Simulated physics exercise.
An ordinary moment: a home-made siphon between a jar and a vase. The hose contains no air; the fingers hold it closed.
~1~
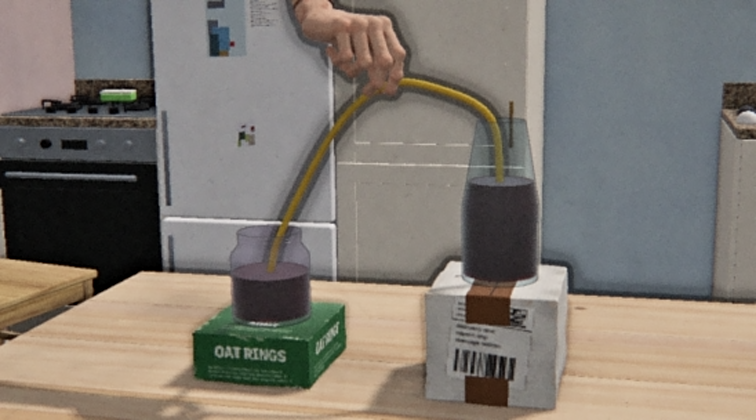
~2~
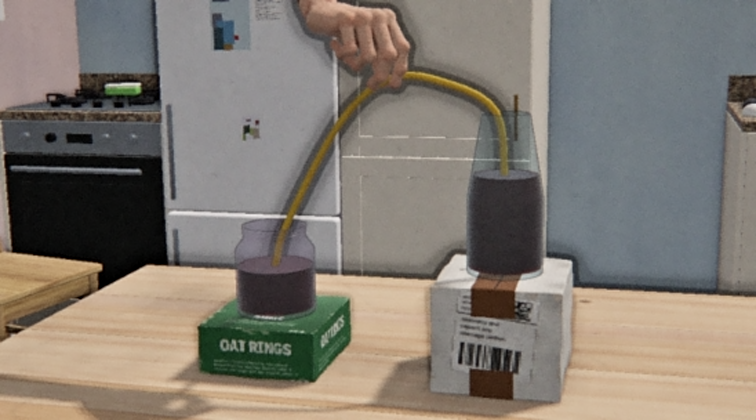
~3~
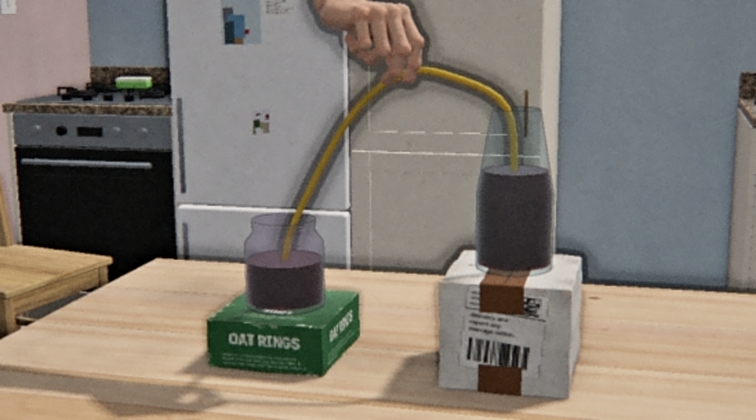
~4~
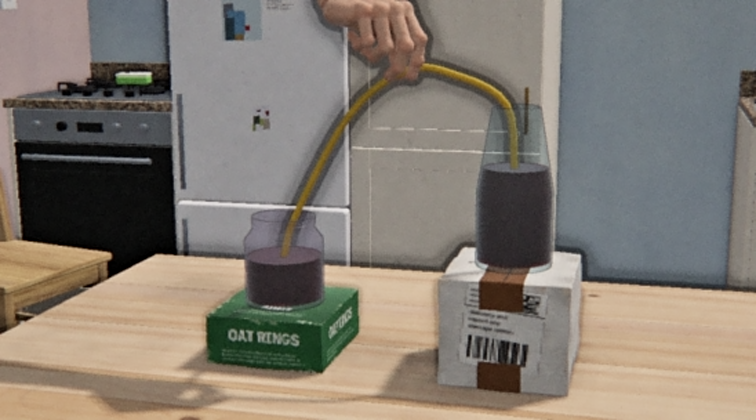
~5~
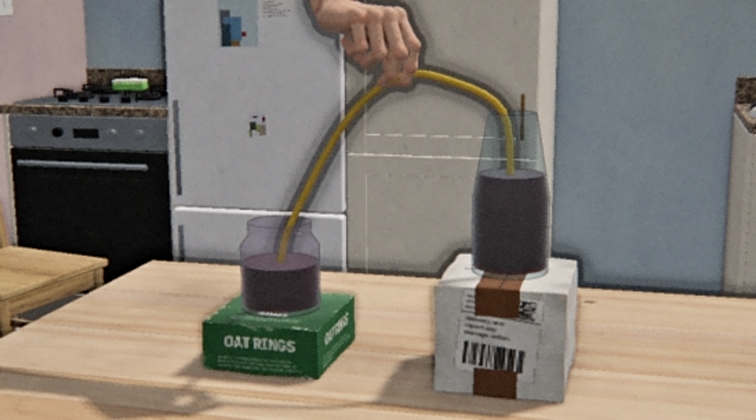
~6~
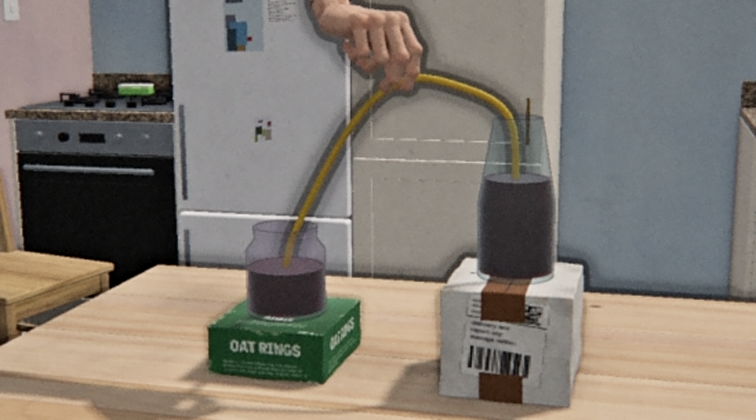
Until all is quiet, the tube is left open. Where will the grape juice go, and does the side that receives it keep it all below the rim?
Flow - toward the left; taker - it runs over.
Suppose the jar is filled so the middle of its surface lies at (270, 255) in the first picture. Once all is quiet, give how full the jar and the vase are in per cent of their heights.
Final levels: Approx. 100 % and 20 %.
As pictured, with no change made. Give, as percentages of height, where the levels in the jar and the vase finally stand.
About 100 %, then 20 %.
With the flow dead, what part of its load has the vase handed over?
Estimate: Close to 65 %.
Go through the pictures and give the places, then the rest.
Fingers on the hose; jar (271, 272) about half full, up on the packet; vase (501, 197) about two thirds full, up on the box, in the first frame.
Still shut; jar about half full, surface at (276, 265); vase about two thirds full, surface at (506, 175), in the second frame.
The hose is pinched; jar (285, 259) about half full; vase (515, 186) about two thirds full, in the third frame.
Nothing flows; jar about half full, surface at (285, 256); vase about two thirds full, surface at (516, 168), in the fourth frame.
Fingers on the hose; jar (281, 262) about half full, up on the packet; vase (511, 190) about two thirds full, up on the box, in the fifth frame.
Still shut; jar about half full, surface at (286, 266); vase about two thirds full, surface at (517, 179), in the sixth frame.
A moment on, the jar is about two thirds full; the vase is about half full.
Further on, the jar is full to the brim; the vase is about a quarter full.
When it is over, the jar is full to the brim; the vase is about a quarter full; a puddle lies under the lower one; the two surfaces are level.
